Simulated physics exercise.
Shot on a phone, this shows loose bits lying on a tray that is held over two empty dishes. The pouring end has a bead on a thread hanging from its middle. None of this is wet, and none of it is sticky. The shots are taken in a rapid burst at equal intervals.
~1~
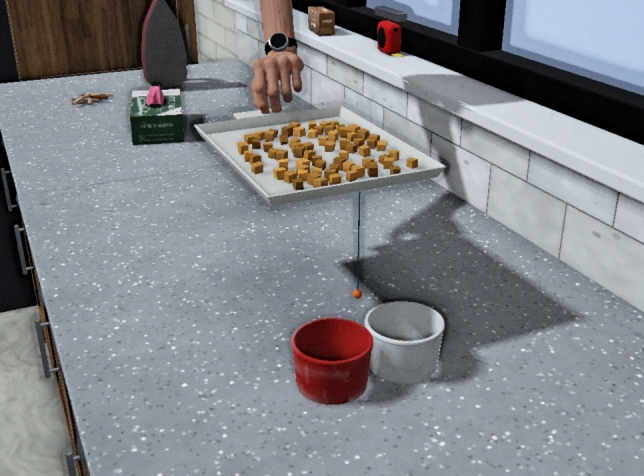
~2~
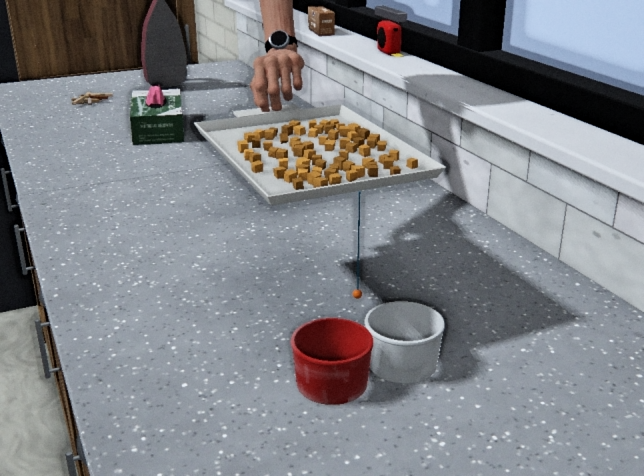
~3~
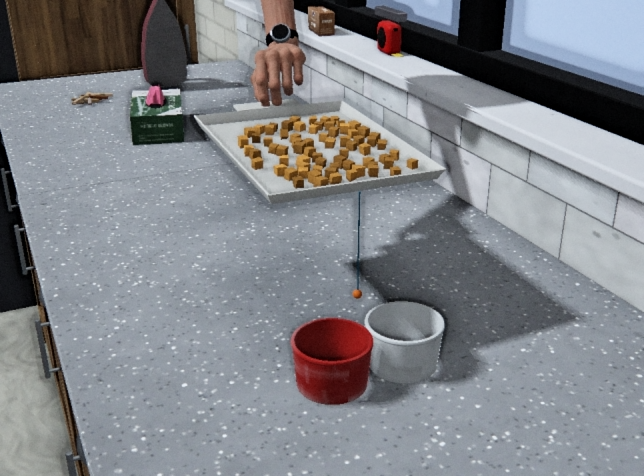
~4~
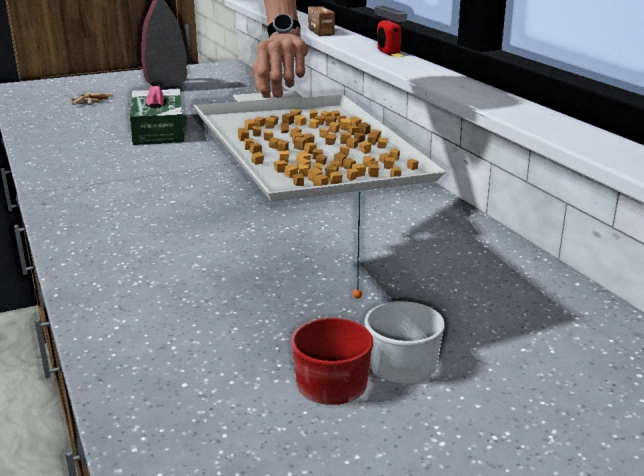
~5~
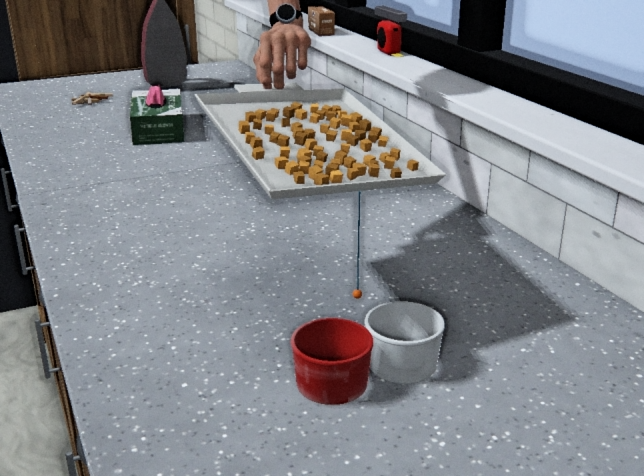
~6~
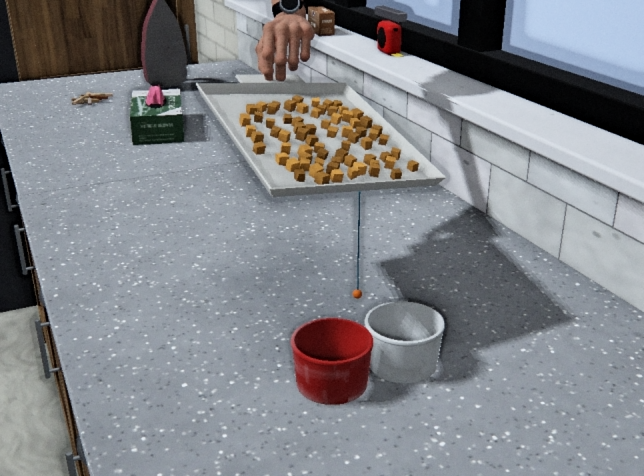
A hand wearing a dark watch is at the far end of a pale tray of golden-brown croutons, seen from above over a speckled grey counter beside a tiled wall and window. A red dish and a white dish stand below, near an orange bead hanging on a thread, with a green box behind. The hand shifts slightly as the tray's far end rises a little, tilting toward its right corner, while the camera stays still.
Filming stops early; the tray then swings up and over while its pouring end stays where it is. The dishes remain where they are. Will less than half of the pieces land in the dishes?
Yes, only a minority lands there.
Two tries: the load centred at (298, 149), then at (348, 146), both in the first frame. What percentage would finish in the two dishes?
About 20 and 10 per cent.
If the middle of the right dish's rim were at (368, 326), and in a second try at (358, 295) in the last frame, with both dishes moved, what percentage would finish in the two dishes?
You'd get near 0 per cent and afterwards near 0 per cent.
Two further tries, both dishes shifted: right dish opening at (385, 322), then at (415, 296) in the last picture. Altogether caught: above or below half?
Placing 1: A minority of it. Placing 2: A majority of it.
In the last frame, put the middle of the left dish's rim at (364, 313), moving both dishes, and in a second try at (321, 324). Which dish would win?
Well, first the one further right, then the one further right.
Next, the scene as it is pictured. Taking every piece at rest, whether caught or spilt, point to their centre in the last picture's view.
Roughly at pixel (455, 337).
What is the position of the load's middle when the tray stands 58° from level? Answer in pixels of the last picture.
Around (405, 171).
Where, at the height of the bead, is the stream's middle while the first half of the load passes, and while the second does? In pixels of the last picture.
The opening part goes through (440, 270); what follows goes through (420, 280).
Soon, tray tipped steeply; most on the tray; a stray few outside both; a small part in the air.
A while on, tray tipped right over; a small part in the right dish; most outside both.
Towards the end, tray tipped past a quarter turn; a small part in the right dish; most outside both.
Finally, tray tipped past a quarter turn; none in the left dish; a small part in the right dish; most outside both.
